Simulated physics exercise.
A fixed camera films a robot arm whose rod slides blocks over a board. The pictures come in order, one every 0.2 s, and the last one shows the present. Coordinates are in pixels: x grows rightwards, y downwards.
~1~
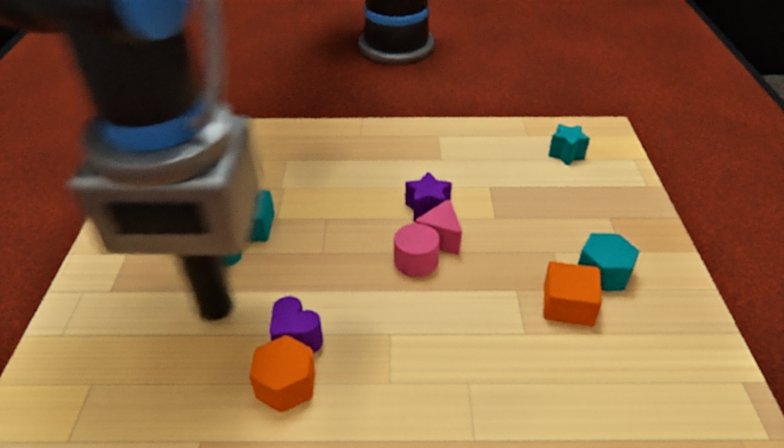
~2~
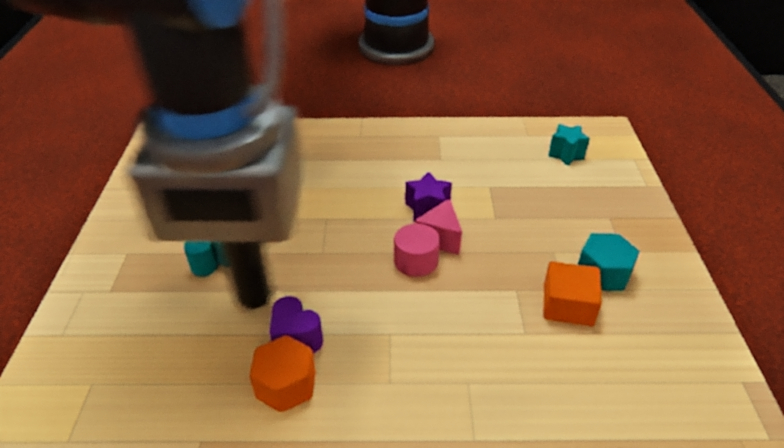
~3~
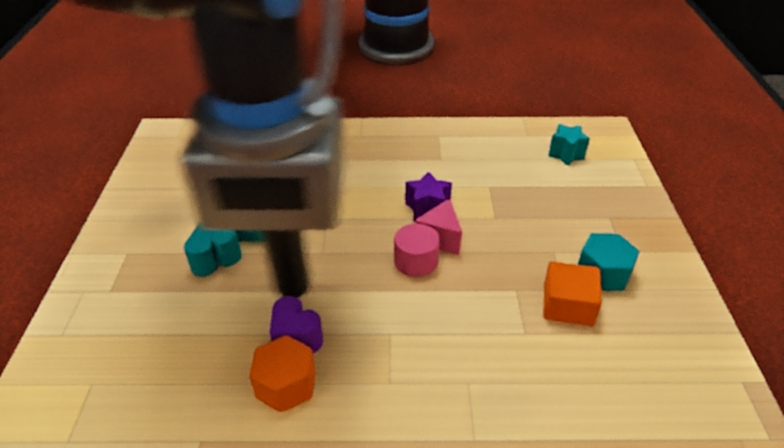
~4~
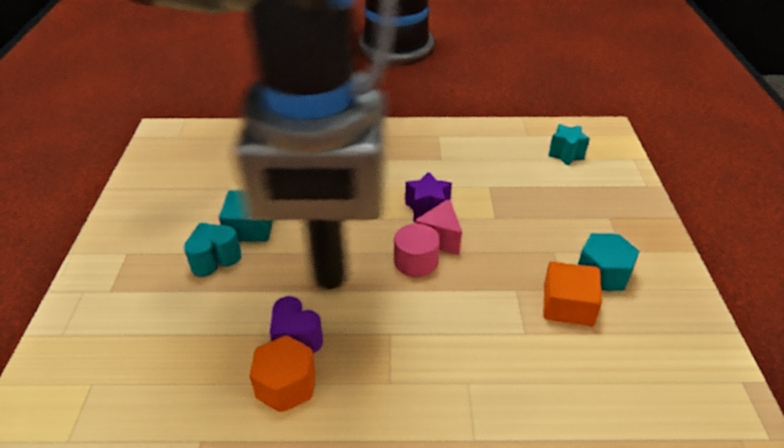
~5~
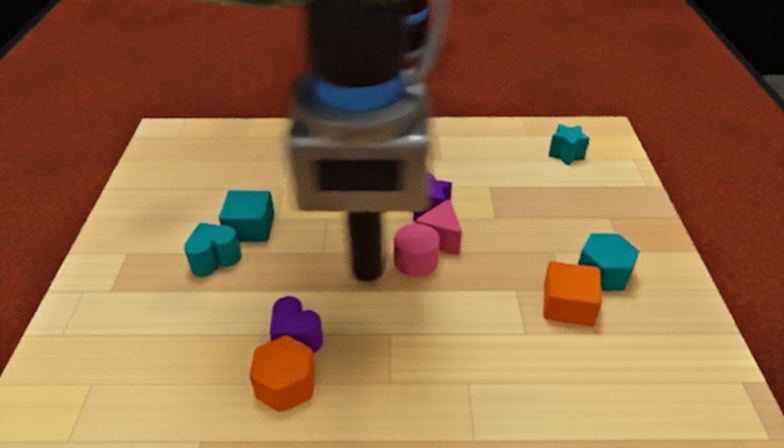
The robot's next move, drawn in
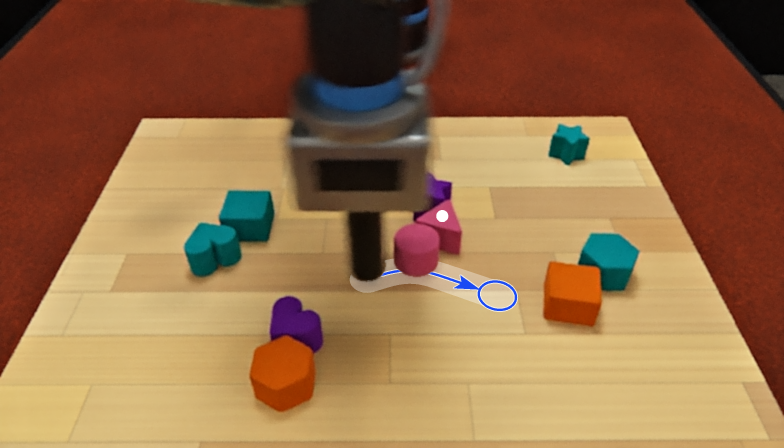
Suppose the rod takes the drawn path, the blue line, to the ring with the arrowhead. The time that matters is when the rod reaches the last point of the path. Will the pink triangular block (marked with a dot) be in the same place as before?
No, I don't think so.
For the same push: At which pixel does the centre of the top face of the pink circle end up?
In the picture, it is at (460, 228).
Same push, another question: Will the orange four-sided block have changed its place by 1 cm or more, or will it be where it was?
It is left in place.
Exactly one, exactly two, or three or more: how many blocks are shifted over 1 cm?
Count: 2.
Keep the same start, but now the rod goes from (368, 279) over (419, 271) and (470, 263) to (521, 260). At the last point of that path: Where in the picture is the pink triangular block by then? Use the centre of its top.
At roughly (469, 188).
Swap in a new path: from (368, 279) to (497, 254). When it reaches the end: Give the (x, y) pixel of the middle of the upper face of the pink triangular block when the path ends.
Its top centre is at about (469, 185).
Drawn move, from (368, 279) over (411, 270) and (454, 281) to (497, 295); the dot is on the pink triangular block.
The first path, step by step. One third of the way, rod at (411, 261); pink circle at (441, 228); pink triangular block at (456, 206).
Two thirds of the way, rod at (455, 271); pink circle at (460, 228); pink triangular block at (461, 202).
At the end, rod at (499, 286); pink circle at (460, 228); pink triangular block at (461, 202); orange four-sided block still.
